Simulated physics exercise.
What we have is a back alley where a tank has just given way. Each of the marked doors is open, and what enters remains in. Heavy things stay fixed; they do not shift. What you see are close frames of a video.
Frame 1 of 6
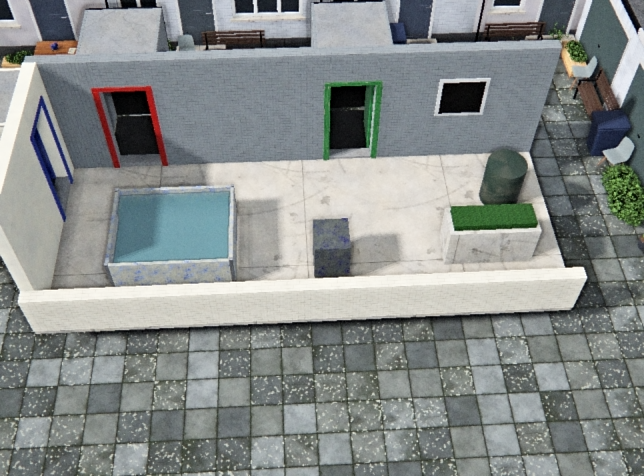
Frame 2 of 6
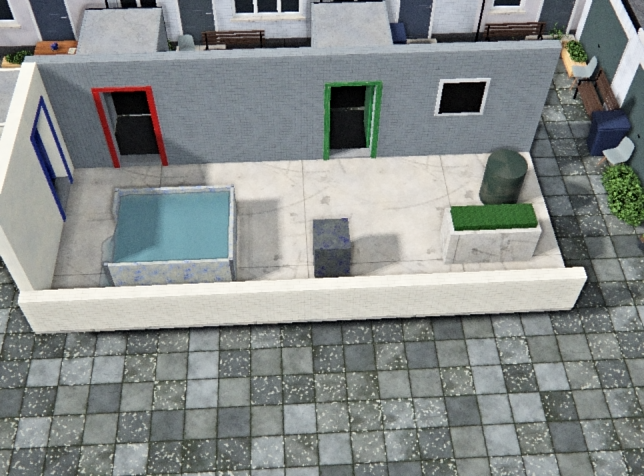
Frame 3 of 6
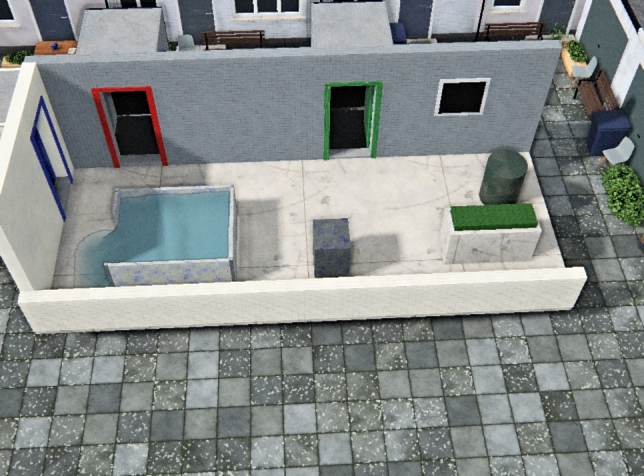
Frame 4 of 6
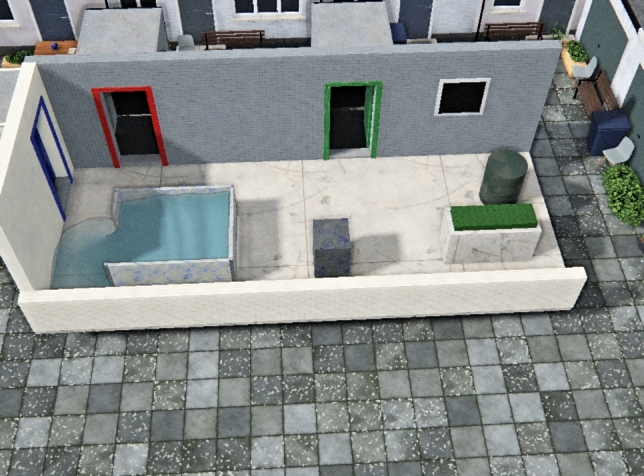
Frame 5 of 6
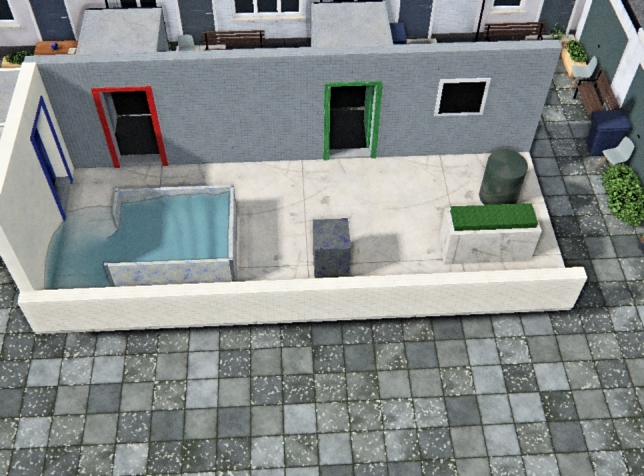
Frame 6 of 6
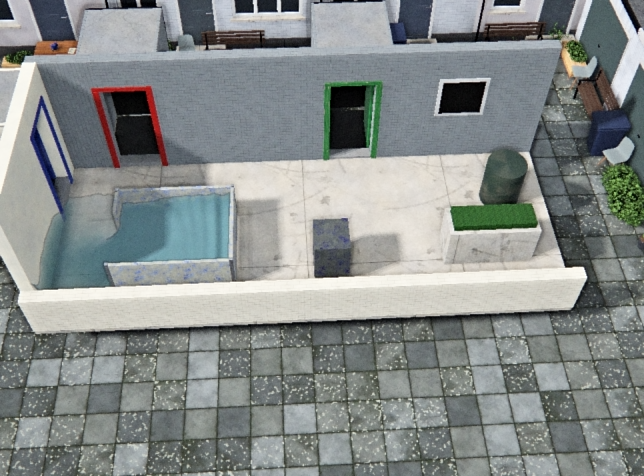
In a walled back alley enclosure, a rectangular tank of blue water sits whole and still near a red-framed doorway. Its left side gives way, and water pours out through the gap, spreading left across the pale floor toward the blue-framed door, then along the left wall while the tank's level lowers.
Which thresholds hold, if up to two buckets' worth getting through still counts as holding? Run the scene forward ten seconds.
The red door does not hold; the green door holds; the blue door holds.
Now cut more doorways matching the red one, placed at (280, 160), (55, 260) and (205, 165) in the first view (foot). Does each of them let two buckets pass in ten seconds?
Stays within it; exceeds it; stays within it.
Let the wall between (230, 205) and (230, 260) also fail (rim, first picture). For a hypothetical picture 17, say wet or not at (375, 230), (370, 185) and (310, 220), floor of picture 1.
Going through them, the first would be submerged, the next submerged and the last submerged.
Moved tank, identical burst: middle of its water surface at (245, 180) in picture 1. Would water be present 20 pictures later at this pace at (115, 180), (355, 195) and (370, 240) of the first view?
Soaked, bone-dry, bone-dry.
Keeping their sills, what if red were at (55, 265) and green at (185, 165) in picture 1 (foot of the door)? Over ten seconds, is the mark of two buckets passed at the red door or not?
The red one exceeds it.
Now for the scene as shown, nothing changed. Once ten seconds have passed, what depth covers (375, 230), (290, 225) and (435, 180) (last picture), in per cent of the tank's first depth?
Taking the places in turn, I get roughly 4, 8 and 6 percent.
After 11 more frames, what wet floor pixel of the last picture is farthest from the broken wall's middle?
About at (301, 302).
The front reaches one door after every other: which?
The green door.
A moment on, water covers 15 % of the floor; the red door not reached, the green door not reached, the blue door wet at the sill, nothing in.
Next, water covers 25 % of the floor; the red door under two buckets in, the green door not reached, the blue door wet at the sill, nothing in.
Then, water covers 55 % of the floor; the red door over two buckets in, the green door wet at the sill, nothing in, the blue door under two buckets in.
Later, water covers 95 % of the floor; the red door far over two buckets in, the green door wet at the sill, nothing in, the blue door under two buckets in.
In the end, water covers 100 % of the floor; the red door far over two buckets in, the green door wet at the sill, nothing in, the blue door under two buckets in.
